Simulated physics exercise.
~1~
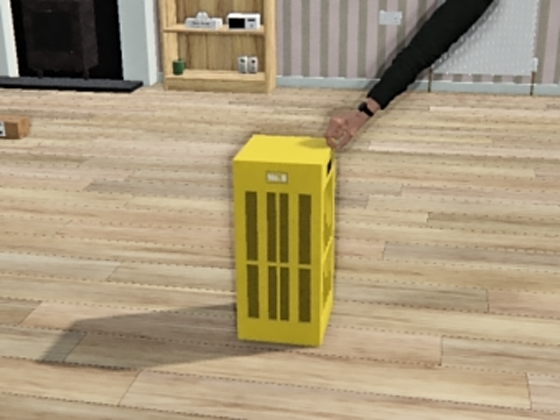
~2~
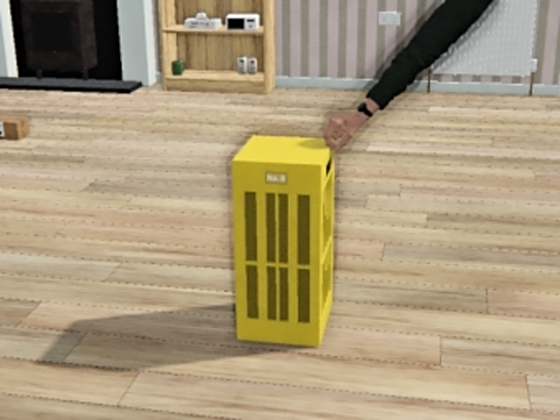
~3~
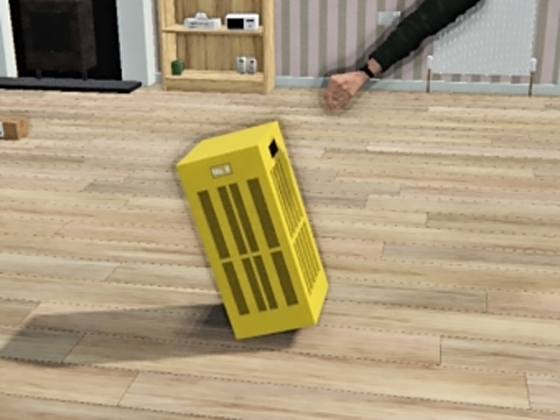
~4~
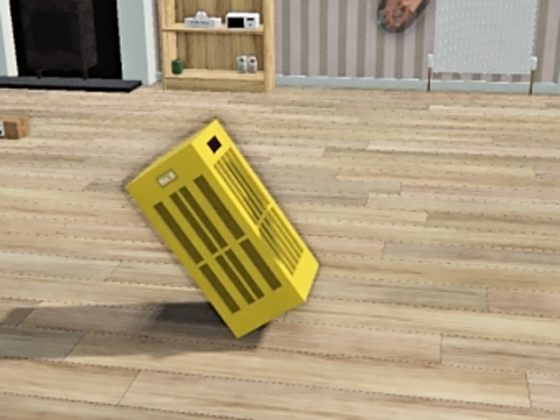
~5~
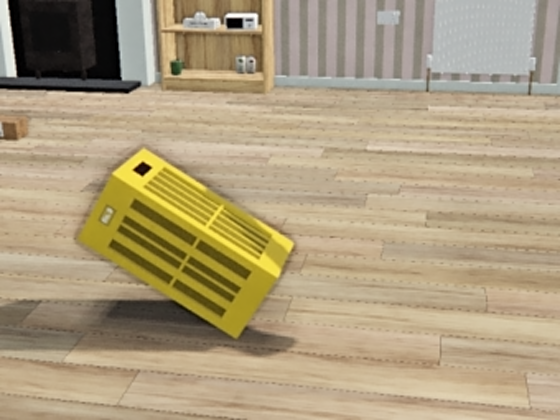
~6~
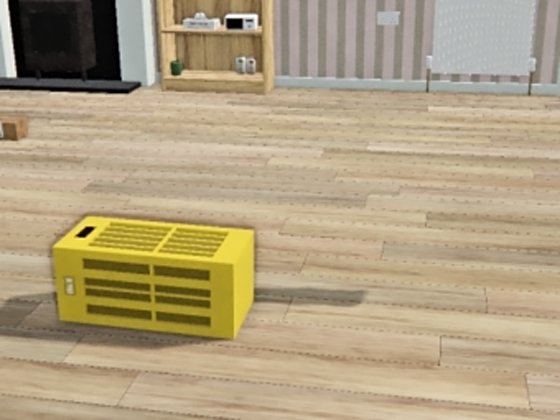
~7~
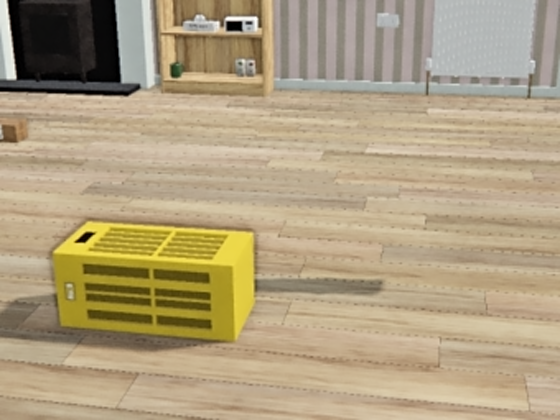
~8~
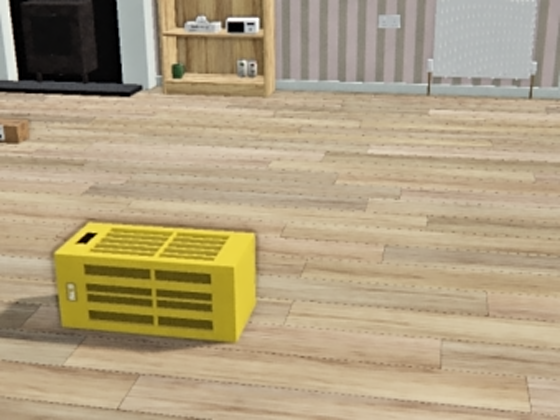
A tall yellow crate with dark slotted sides stands upright on a pale wooden floor, seen from slightly above by a gently swaying camera. Behind it are a dark fireplace at the left, a wooden shelf unit, and a striped wall with a white radiator at the right. A dark-sleeved arm reaches in from the upper right, its hand at the crate's top edge. The crate tips to the left as the hand comes away and withdraws out of view. It leans further and further, then drops onto its side, where it lies still at the lower left.
